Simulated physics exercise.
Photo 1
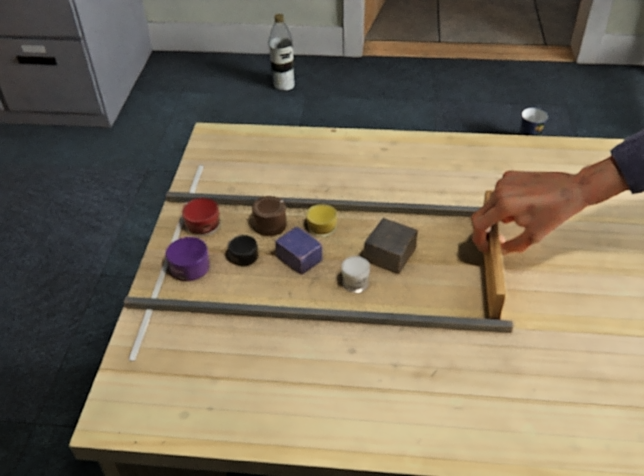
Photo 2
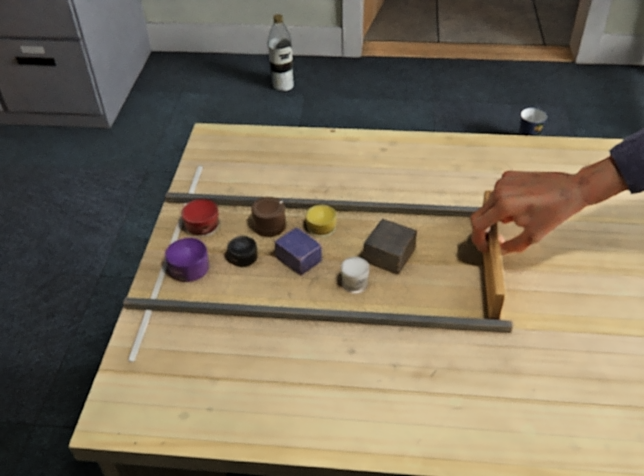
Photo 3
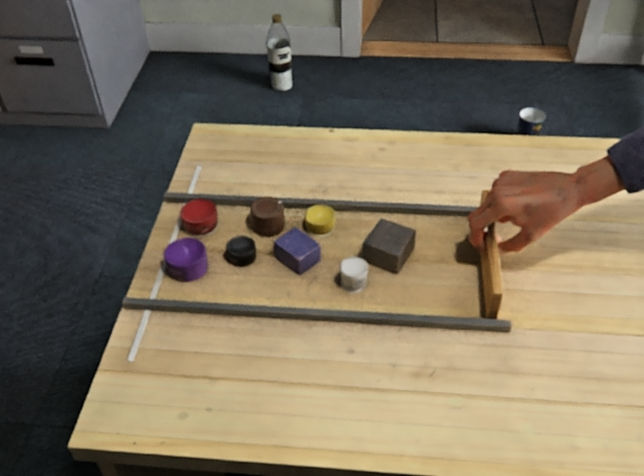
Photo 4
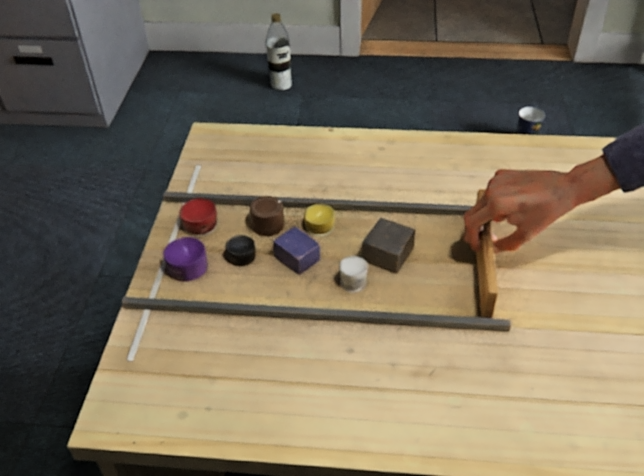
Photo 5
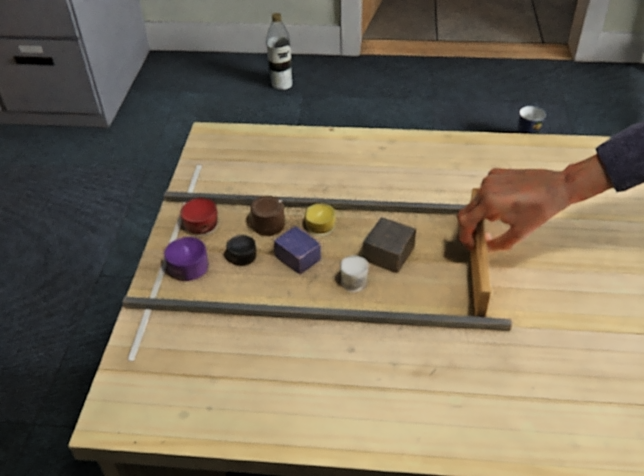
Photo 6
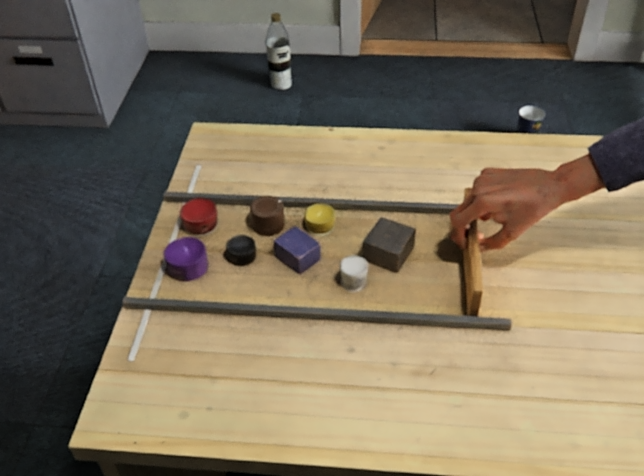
A hand reaches in from the right over a pale wooden table, seen from above at an angle in a carpeted room, gripping an upright wooden board between two grey rails. Left of it lie a grey block, white tin, blue block and yellow, brown, black, red and purple round pieces, near white tape. The hand slides the board slightly leftward, while the objects stay put and the view barely shifts.
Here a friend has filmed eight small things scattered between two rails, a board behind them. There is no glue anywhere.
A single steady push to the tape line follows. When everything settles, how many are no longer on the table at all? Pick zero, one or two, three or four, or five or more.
Five or more are off the table.
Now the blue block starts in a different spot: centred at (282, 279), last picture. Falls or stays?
In that spot, it sits tight.
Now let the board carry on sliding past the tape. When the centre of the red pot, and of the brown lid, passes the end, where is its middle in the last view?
Approx. (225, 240) / approx. (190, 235) for the other.
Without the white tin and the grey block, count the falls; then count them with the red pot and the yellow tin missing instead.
Count: 3 (first case); 3 (second).
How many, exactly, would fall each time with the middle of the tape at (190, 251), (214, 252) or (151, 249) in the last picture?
In order, 3, 2 and 8.
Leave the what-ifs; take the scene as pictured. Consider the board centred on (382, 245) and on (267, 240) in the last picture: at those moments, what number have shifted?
Tally at point one: 1; at point two: 8.
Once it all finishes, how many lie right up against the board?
At rest, 3 are in contact.
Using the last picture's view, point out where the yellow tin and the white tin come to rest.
Around (166, 211) and around (147, 263).
A little later, none off yet; red pot at rest near (200, 217); purple tub at rest near (187, 259); black tub at rest near (242, 250).
Next, none off yet; red pot at rest near (200, 217); purple tub at rest near (181, 261); black tub shifted about its own width near (209, 245).
Later still, none off yet; red pot tilted a little near (142, 217); purple tub shifted about its own width near (159, 269); black tub tilted well over near (133, 242).
When it is over, the number that fall off is five or more; down, blue block, brown lid, black tub, purple tub and red pot.
